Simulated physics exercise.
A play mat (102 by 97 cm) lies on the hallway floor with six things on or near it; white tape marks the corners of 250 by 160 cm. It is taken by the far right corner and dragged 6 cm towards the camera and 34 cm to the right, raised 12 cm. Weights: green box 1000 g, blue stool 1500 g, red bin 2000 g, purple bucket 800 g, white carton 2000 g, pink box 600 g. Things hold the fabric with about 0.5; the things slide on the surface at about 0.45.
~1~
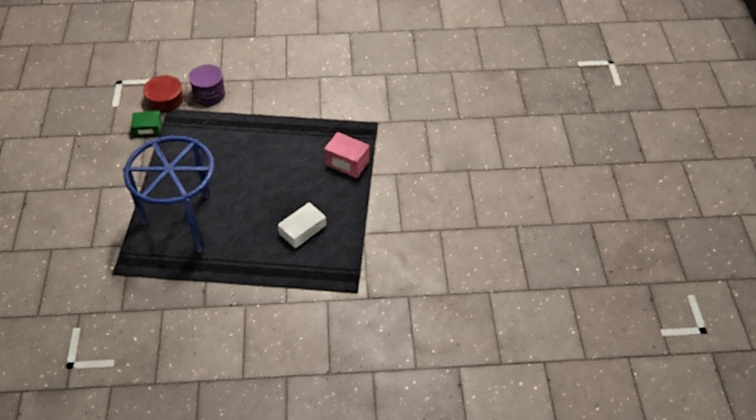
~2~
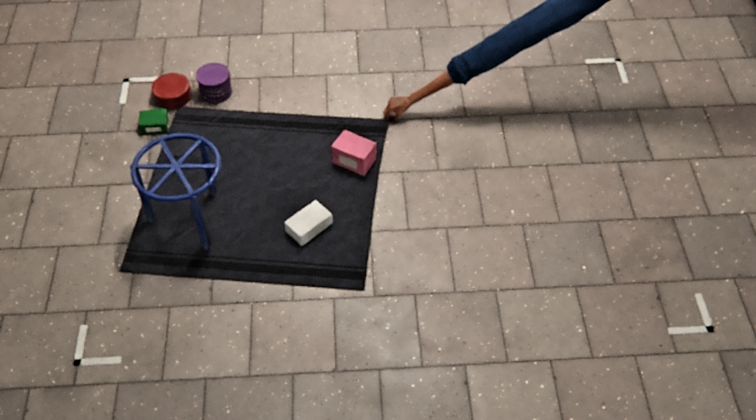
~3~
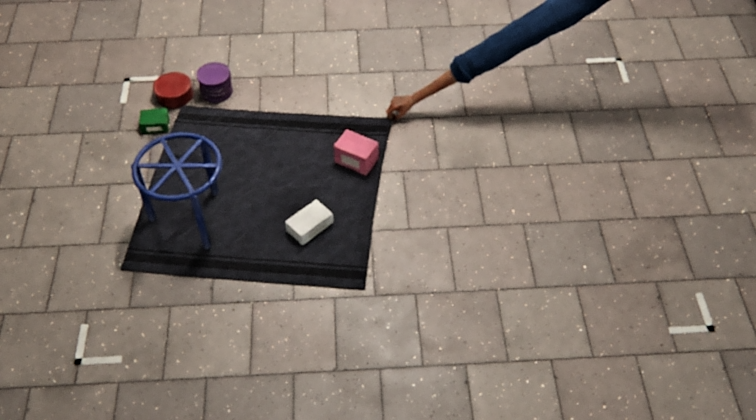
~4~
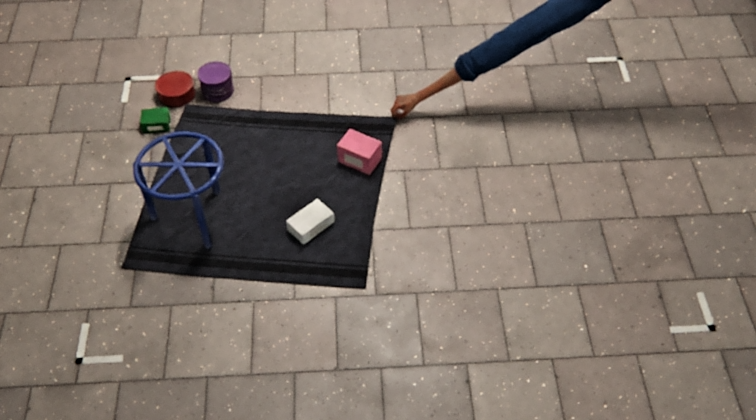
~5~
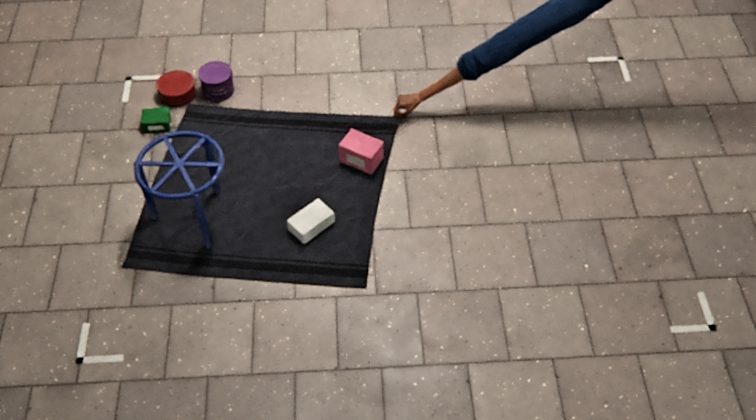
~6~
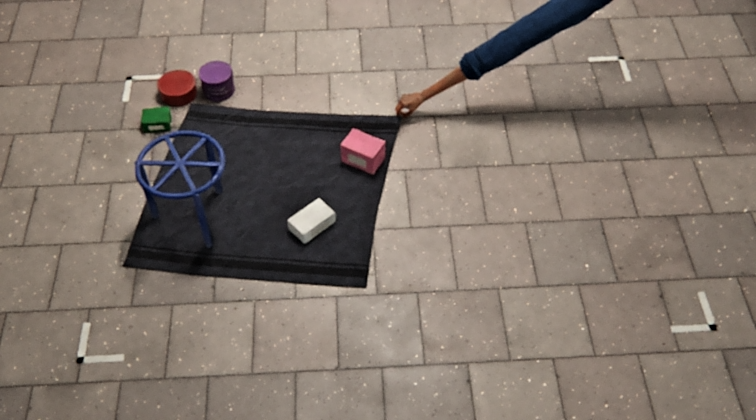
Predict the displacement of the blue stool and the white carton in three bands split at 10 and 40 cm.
In order: The blue stool moves a moderate way; the white carton slides into the middle band.
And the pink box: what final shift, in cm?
Pink box 30 cm.
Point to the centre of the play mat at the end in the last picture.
Around (334, 157).
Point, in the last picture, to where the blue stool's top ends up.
Near (226, 155).
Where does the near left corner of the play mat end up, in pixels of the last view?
Near (191, 217).
Next, middle of the play mat at (284, 174); blue stool 7 cm off its start, white carton 4 cm off its start, pink box 10 cm off its start.
Then, middle of the play mat at (309, 170); white carton 13 cm off its start, blue stool 12 cm off its start, pink box 21 cm off its start.
After that, middle of the play mat at (329, 154); white carton 19 cm off its start at (345, 194), blue stool 17 cm off its start at (217, 166), pink box 26 cm off its start at (415, 139).
Later, middle of the play mat at (334, 158); blue stool 20 cm off its start, white carton 20 cm off its start, pink box 30 cm off its start.
At the end, middle of the play mat at (334, 157); blue stool 28 cm off its start at (226, 155), white carton 20 cm off its start at (348, 192), pink box 29 cm off its start at (421, 138), red bin 2 cm off its start at (176, 83).
